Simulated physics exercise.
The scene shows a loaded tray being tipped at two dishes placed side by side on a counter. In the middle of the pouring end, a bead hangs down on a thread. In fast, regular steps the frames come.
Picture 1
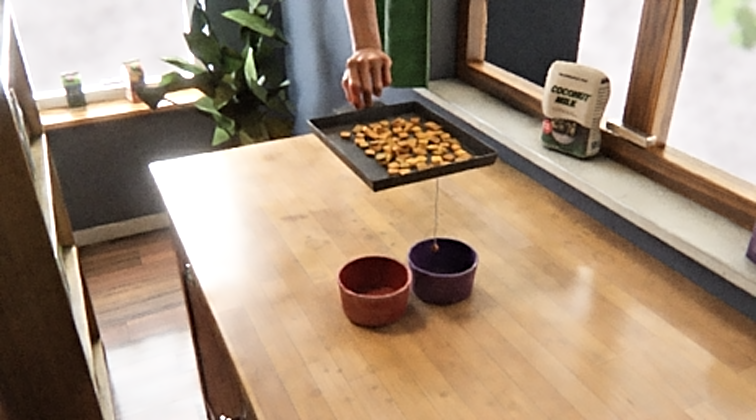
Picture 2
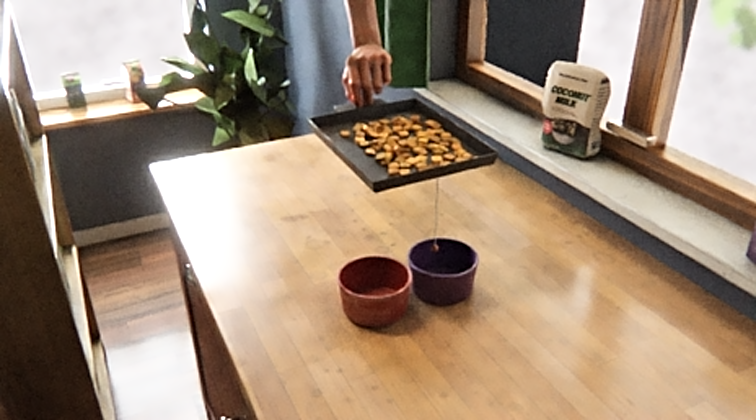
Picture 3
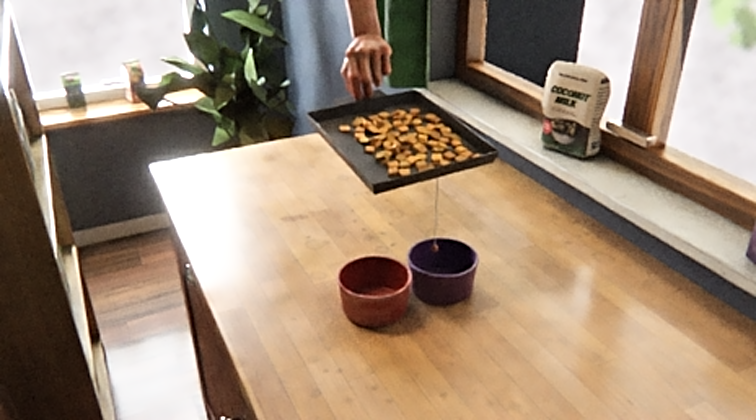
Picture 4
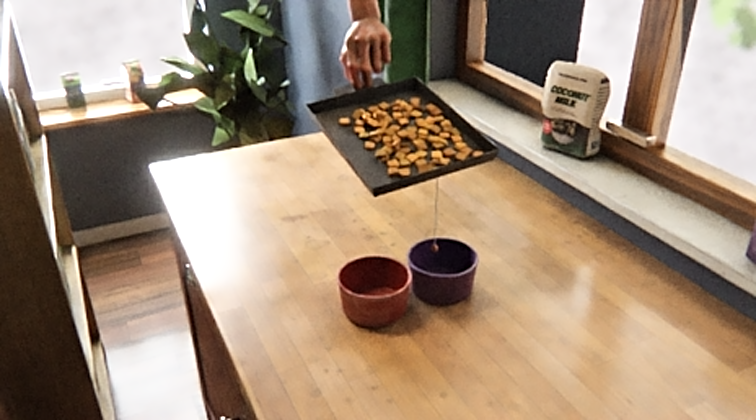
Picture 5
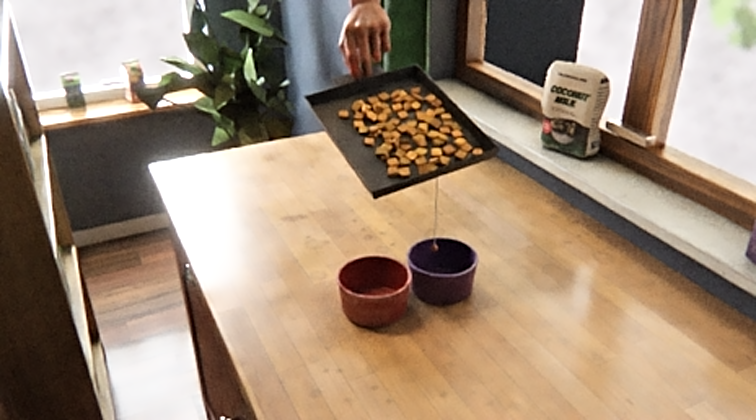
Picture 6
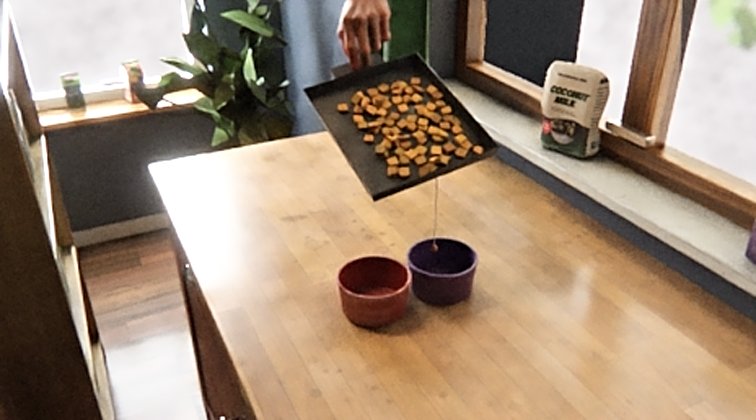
At the start, a hand holds a dark tray of small brown cereal squares nearly level above a wooden counter with a red dish and a purple dish. The hand then gradually raises the back of the tray, tilting it toward its near left corner, while the hanging bead and dishes stay still.
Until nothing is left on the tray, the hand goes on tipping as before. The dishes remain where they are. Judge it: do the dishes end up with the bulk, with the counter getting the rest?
Yes - most is saved.
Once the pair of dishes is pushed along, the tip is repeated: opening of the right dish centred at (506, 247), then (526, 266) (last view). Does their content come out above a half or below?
First try: Lower than half; second try: Lower than half.
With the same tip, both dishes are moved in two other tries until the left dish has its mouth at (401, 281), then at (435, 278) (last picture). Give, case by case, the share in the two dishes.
It would be near 70 per cent first and near 20 per cent second.
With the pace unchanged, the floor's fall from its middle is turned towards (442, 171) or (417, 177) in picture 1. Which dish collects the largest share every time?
First place: The dish to the right; second place: The dish to the left.
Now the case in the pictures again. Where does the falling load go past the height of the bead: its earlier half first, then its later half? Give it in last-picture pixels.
(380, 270) first, (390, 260) later.
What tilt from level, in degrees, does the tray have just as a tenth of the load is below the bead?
About 85 degrees.
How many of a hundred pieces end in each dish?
About: Left dish 80, right dish 0 per cent.
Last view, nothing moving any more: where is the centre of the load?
I'd put the middle somewhere around (380, 304).
Soon, tray tipped steeply; nearly all on the tray; a stray few in the air.
A while on, tray tipped past a quarter turn; a small part on the tray; about half in the left dish; a small part outside both; about a quarter in the air.
Towards the end, tray tipped past a quarter turn; most in the left dish; a stray few in the right dish; about a quarter outside both; a stray few in the air.
Finally, tray tipped past a quarter turn; most in the left dish; a stray few in the right dish; about a quarter outside both; a stray few in the air.
